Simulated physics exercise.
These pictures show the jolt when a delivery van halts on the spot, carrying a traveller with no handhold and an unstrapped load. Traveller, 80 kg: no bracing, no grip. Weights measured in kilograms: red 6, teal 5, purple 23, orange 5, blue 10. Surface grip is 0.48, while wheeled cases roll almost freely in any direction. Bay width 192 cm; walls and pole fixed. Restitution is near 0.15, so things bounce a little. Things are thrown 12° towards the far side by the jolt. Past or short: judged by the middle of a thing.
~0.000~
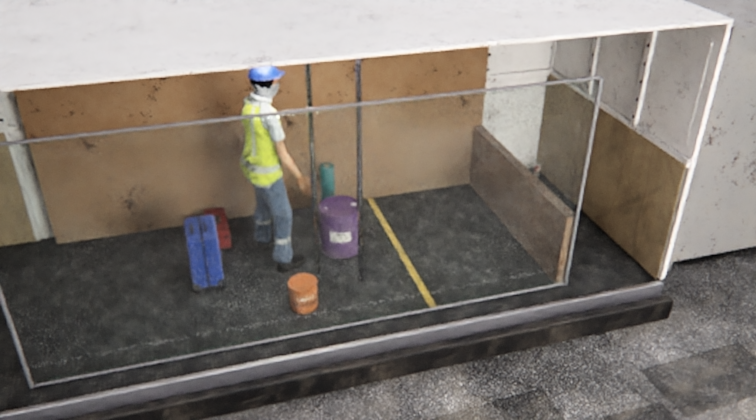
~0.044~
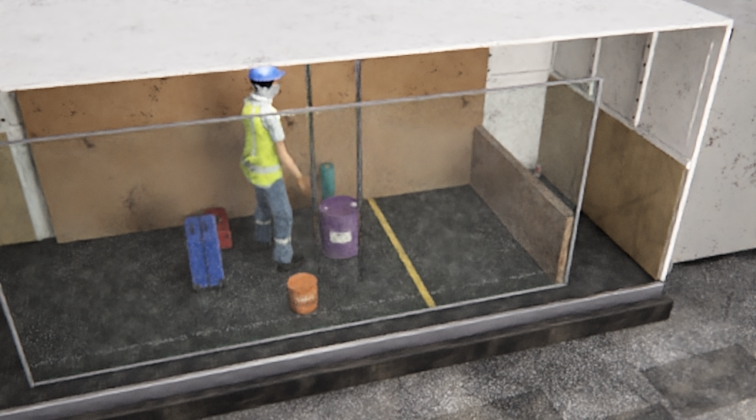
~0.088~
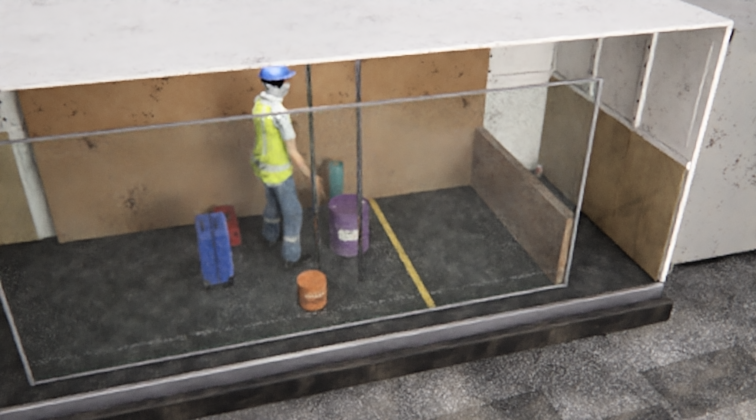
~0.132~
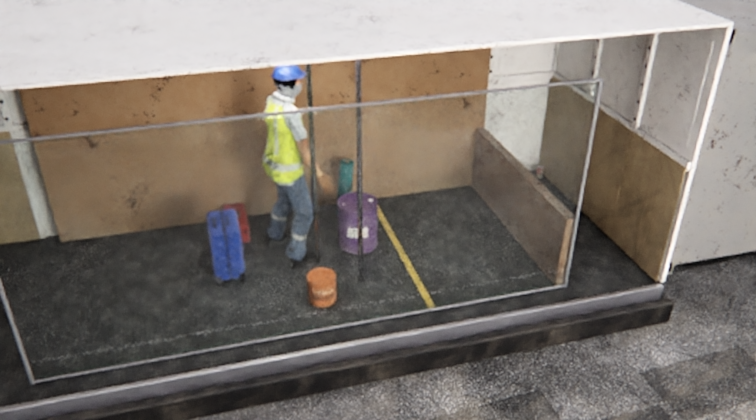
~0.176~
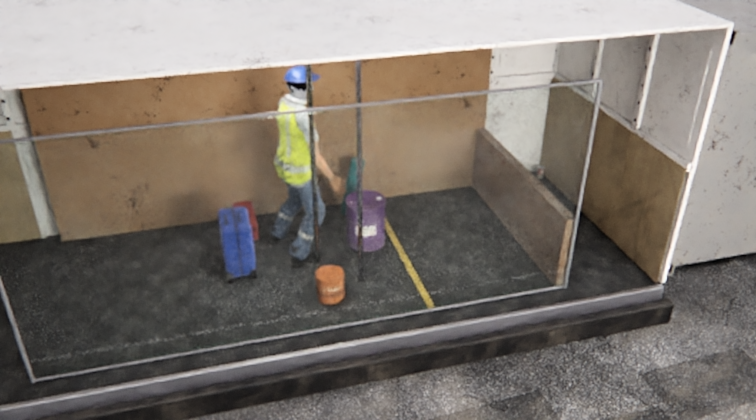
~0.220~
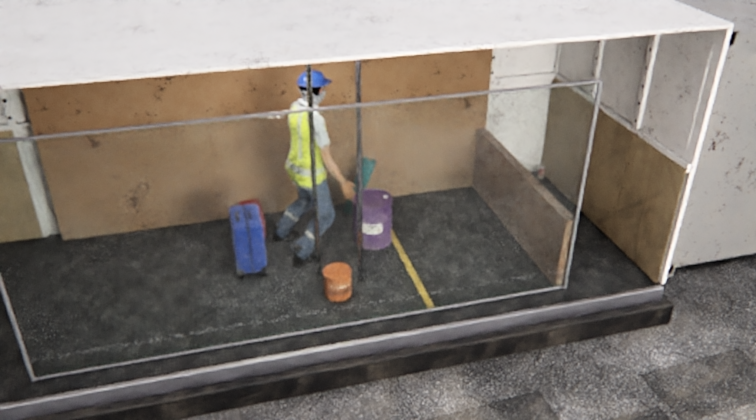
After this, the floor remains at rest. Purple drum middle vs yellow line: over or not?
It overruns the line.
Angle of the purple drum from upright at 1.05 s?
Tilted roughly 5 degrees.
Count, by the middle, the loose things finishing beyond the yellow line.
2.
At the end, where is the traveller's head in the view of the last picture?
The head finishes close to (453, 182).
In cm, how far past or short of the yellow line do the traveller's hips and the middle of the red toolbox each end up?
Traveller's hips 20 past, red toolbox 110 short.
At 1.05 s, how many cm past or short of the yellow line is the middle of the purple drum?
Past it by around 30 cm.
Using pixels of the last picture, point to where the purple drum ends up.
Somewhere about (425, 215) in the final view.
After 0.40 s the purple drum is 2 cm short of the yellow line, tilted 0°, near (390, 214) in the last picture's view; the traveller's hips 38 cm short of the yellow line.
After 0.65 s the purple drum is 22 cm past the yellow line, tilted 0°, near (414, 212) in the last picture's view; the traveller's hips 9 cm short of the yellow line.
After 1.05 s the purple drum is 29 cm past the yellow line, tilted 5°, near (423, 213) in the last picture's view; the traveller's hips 20 cm past the yellow line.
At rest, 3.3 s, red toolbox stops short of the yellow line; teal roll crosses the yellow line; purple drum crosses the yellow line; orange bucket stops short of the yellow line; blue wheeled case stops short of the yellow line; traveller's hips cross the yellow line; traveller's head crosses the yellow line.
